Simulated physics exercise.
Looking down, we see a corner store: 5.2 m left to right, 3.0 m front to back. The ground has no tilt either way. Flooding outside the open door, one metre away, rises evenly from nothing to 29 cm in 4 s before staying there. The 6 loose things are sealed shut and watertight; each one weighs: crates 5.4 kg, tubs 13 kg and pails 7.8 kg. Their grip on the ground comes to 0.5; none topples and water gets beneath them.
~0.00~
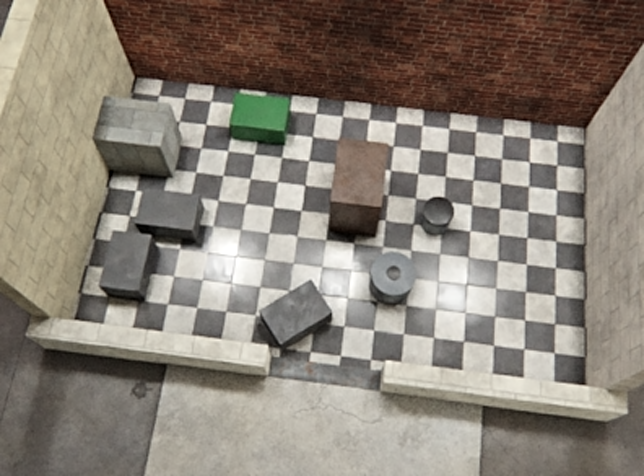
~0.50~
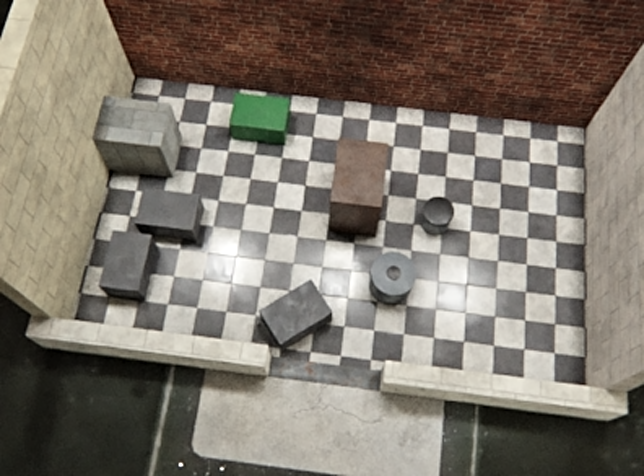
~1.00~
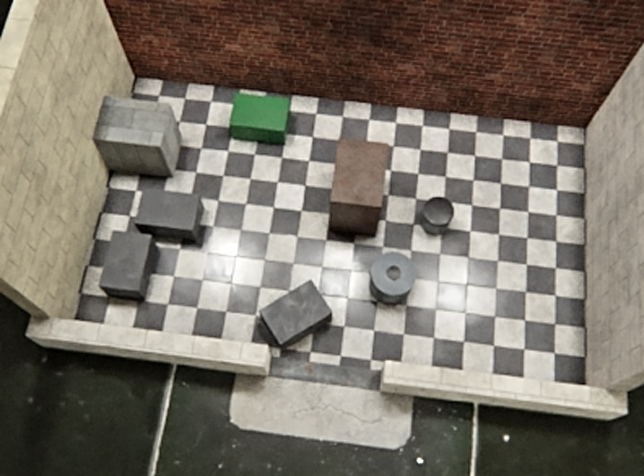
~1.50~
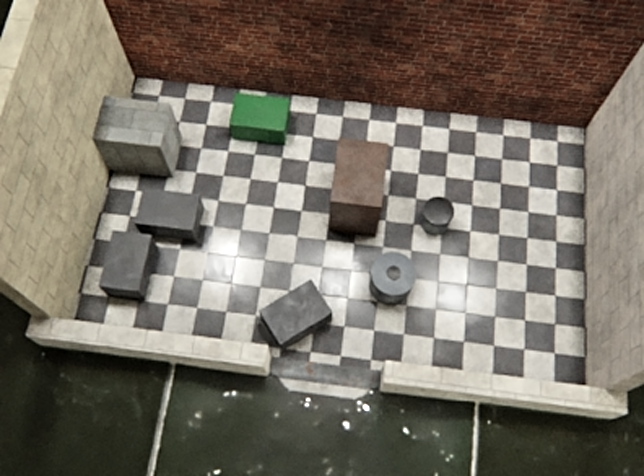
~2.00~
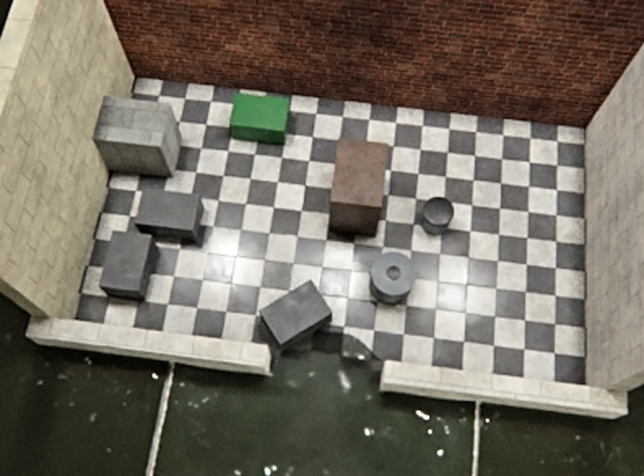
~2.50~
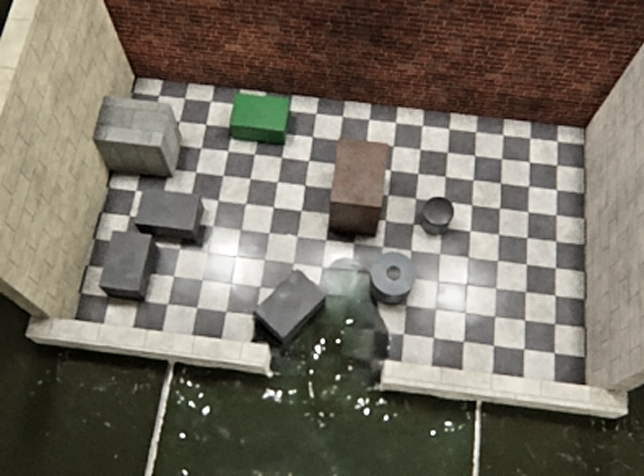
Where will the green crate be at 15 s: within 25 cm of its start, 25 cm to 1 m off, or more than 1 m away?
My money says it heads well off.
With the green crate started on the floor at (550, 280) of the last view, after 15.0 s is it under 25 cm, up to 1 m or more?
What happens is it gets pushed a long way.
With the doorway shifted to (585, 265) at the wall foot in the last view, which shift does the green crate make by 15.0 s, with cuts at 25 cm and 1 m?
The green crate ends up a great distance away.
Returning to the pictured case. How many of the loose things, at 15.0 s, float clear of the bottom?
The count is 6.
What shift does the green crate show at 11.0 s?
It is about 350 cm out of place by then.
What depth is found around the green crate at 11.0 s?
Close to 16 centimetres.
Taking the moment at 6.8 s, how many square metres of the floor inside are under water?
That flooded area is roughly 14 m2.
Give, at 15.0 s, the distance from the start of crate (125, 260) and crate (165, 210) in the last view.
They've ended up 60 cm and 100 cm away, in that order.
After 3.5 s the green crate is near (260, 112), 0.0 m from its start, aground; 0 afloat.
After 6.8 s the green crate is near (273, 88), 0.3 m from its start, afloat; 4 afloat.
After 11.0 s the green crate is near (577, 189), 3.4 m from its start, afloat; 6 afloat.
After 15.0 s the green crate is near (570, 170), 3.3 m from its start, afloat; 6 afloat.
